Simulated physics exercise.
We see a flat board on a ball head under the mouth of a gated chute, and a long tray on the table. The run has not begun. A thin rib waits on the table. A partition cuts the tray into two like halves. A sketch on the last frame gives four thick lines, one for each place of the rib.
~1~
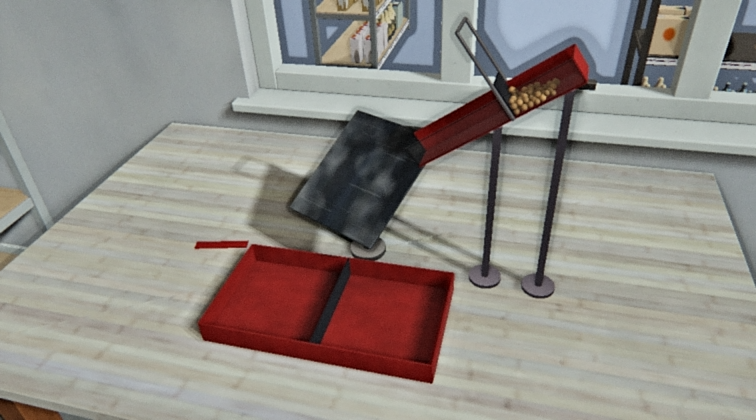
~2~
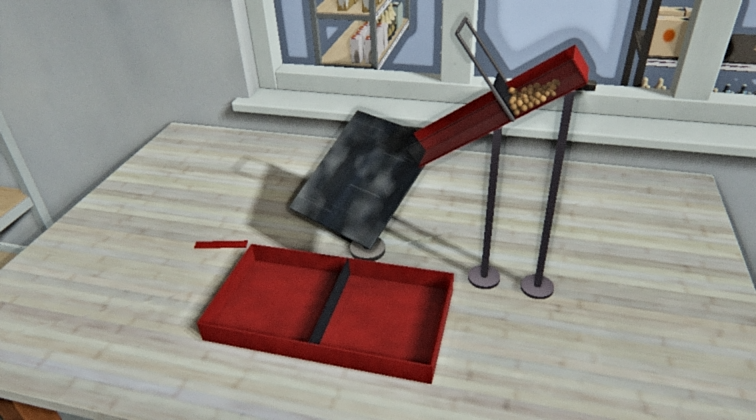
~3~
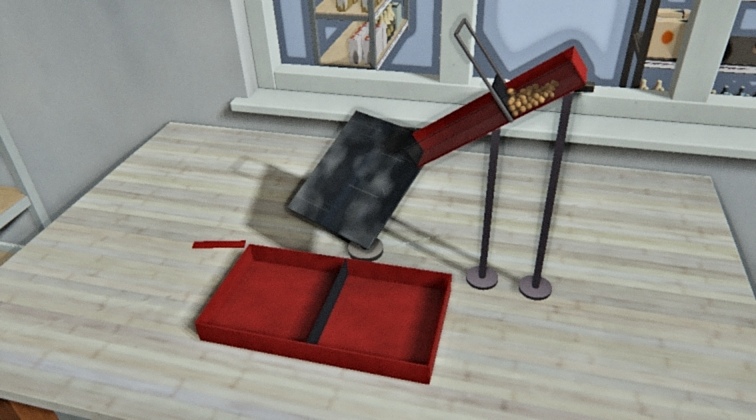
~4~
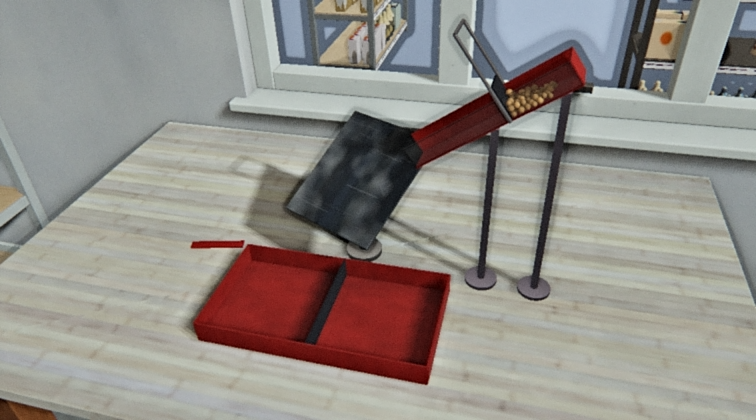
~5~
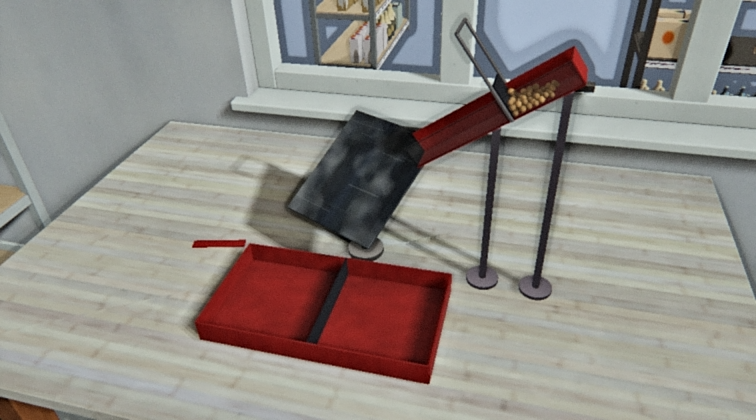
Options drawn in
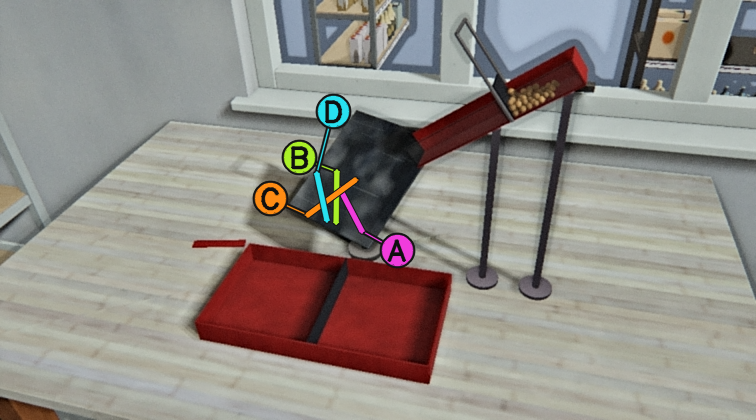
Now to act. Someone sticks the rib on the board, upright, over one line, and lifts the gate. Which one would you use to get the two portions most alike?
The best line is B.
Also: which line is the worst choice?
It is C.
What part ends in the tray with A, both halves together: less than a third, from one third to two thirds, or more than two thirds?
Line A gives more than two thirds.
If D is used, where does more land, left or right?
Left.
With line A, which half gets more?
More lands on the right.
On the marked copy, line A from (339, 187) to (361, 230); line B from (336, 171) to (336, 222); line C from (355, 179) to (307, 215); line D from (316, 173) to (326, 220).
Choosing A, of what is caught, close to a quarter in the left half, the bulk in the right.
Choosing B, of what is caught, close to half in the left half, close to half in the right.
Choosing C, of what is caught, the whole lot in the left half, none at all in the right.
Choosing D, of what is caught, the bulk in the left half, a small share in the right.
